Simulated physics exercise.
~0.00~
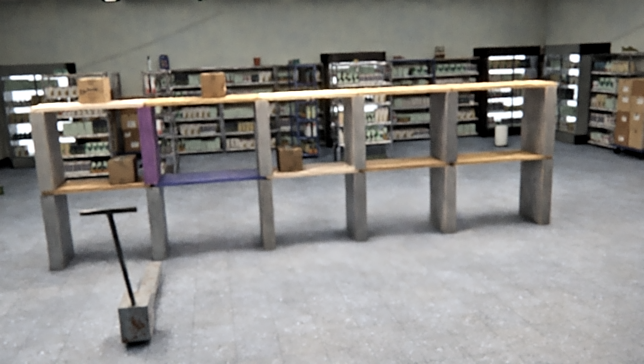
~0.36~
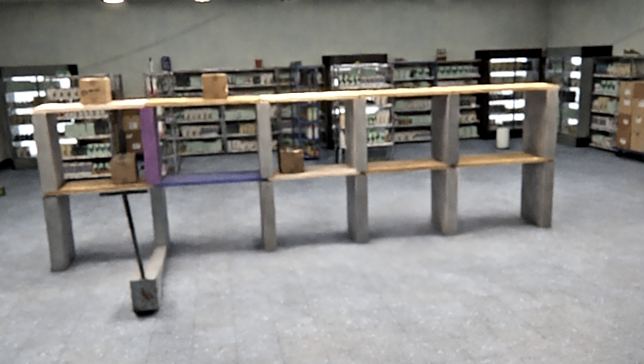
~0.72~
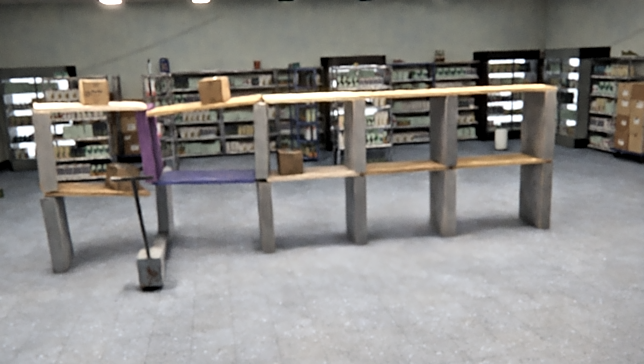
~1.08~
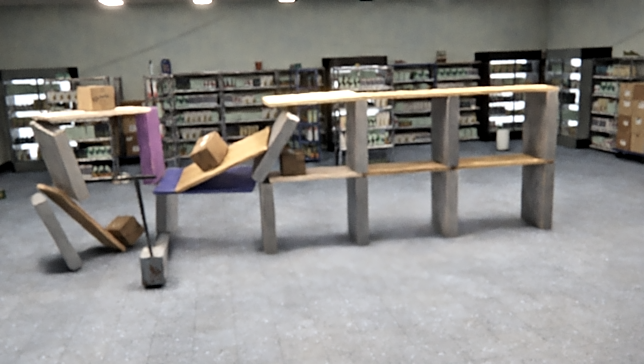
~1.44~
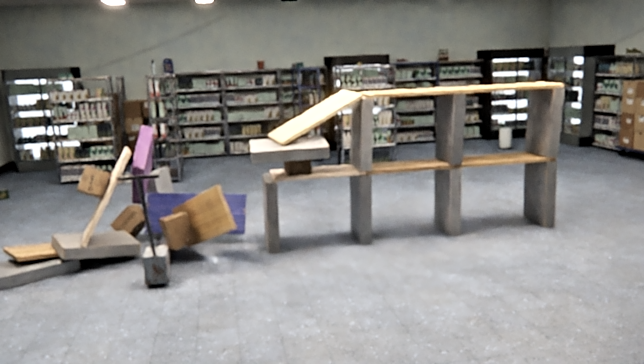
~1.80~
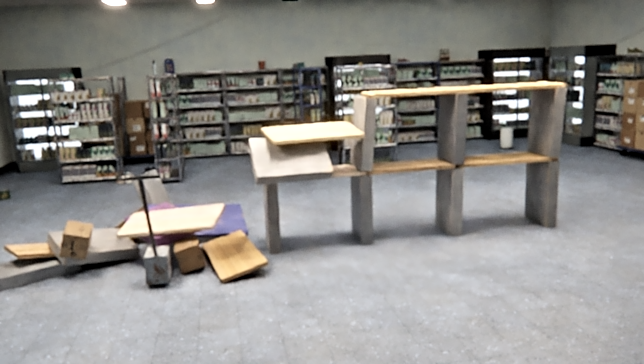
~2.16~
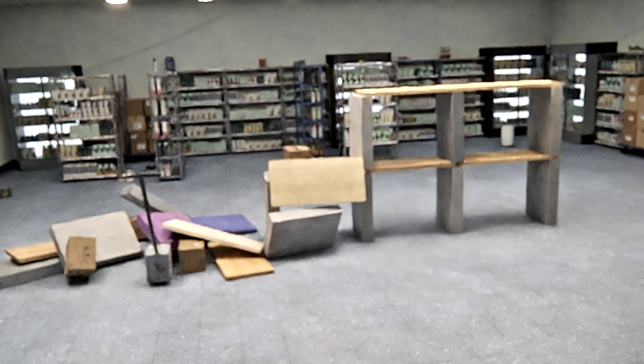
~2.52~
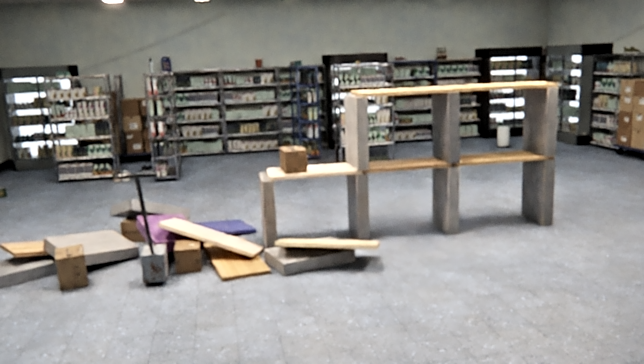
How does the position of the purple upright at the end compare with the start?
At the start the purple upright stands upright in the shelf. By the end it lies on its side among the fallen pieces.
